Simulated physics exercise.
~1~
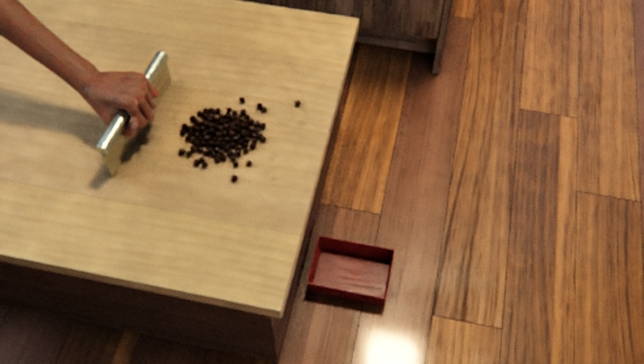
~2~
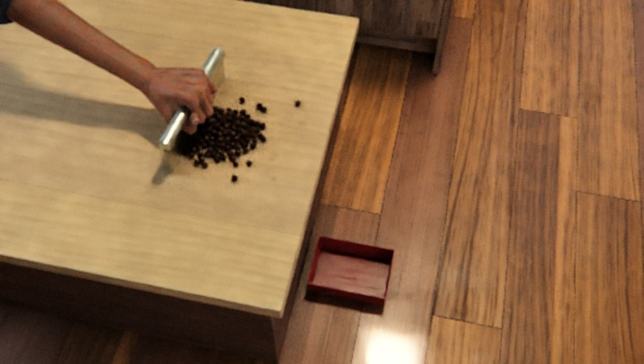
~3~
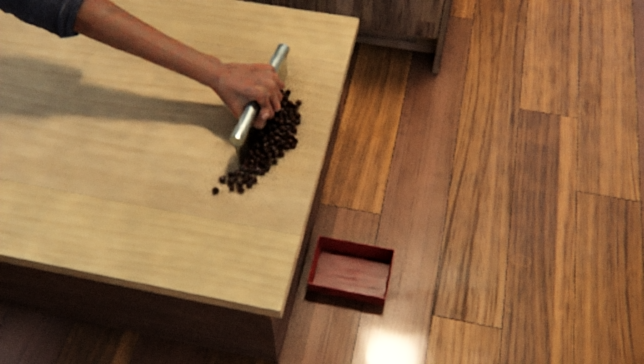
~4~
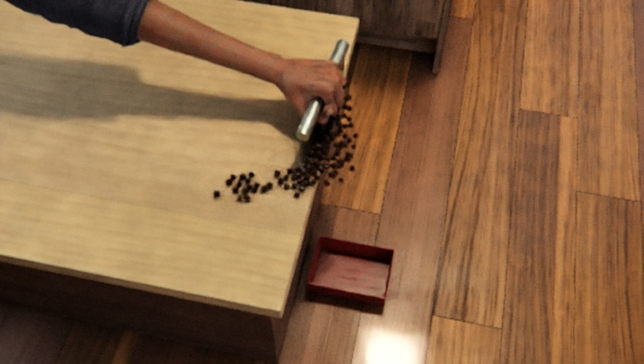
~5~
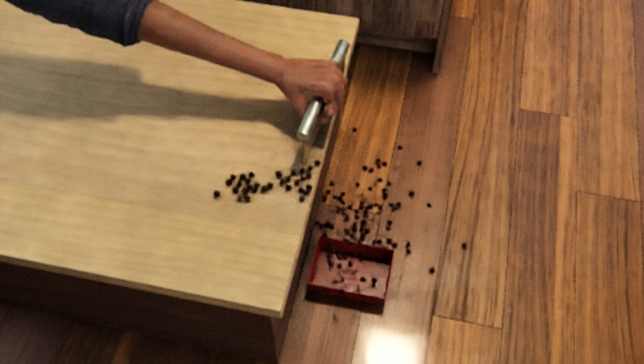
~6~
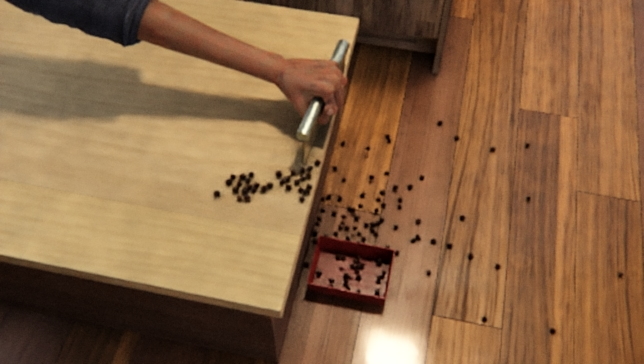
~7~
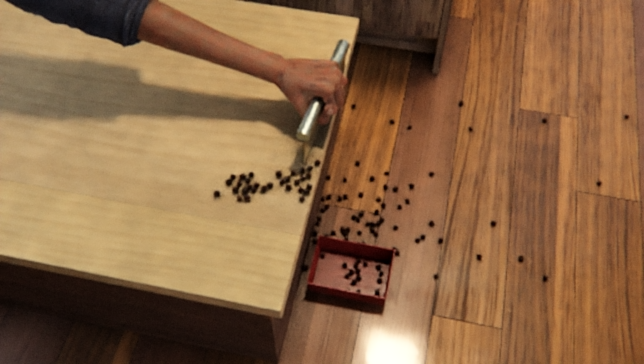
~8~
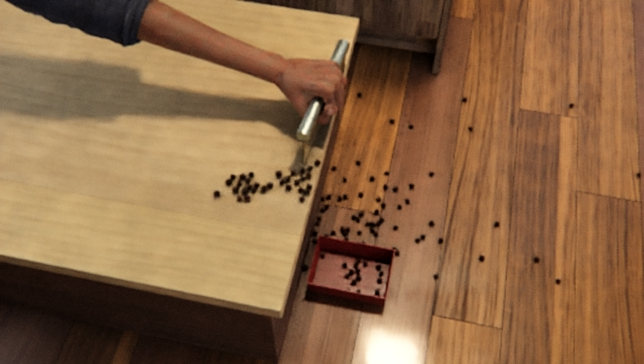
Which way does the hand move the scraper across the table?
The hand moves the scraper to the right, toward the table's edge above the floor where the red tin sits.
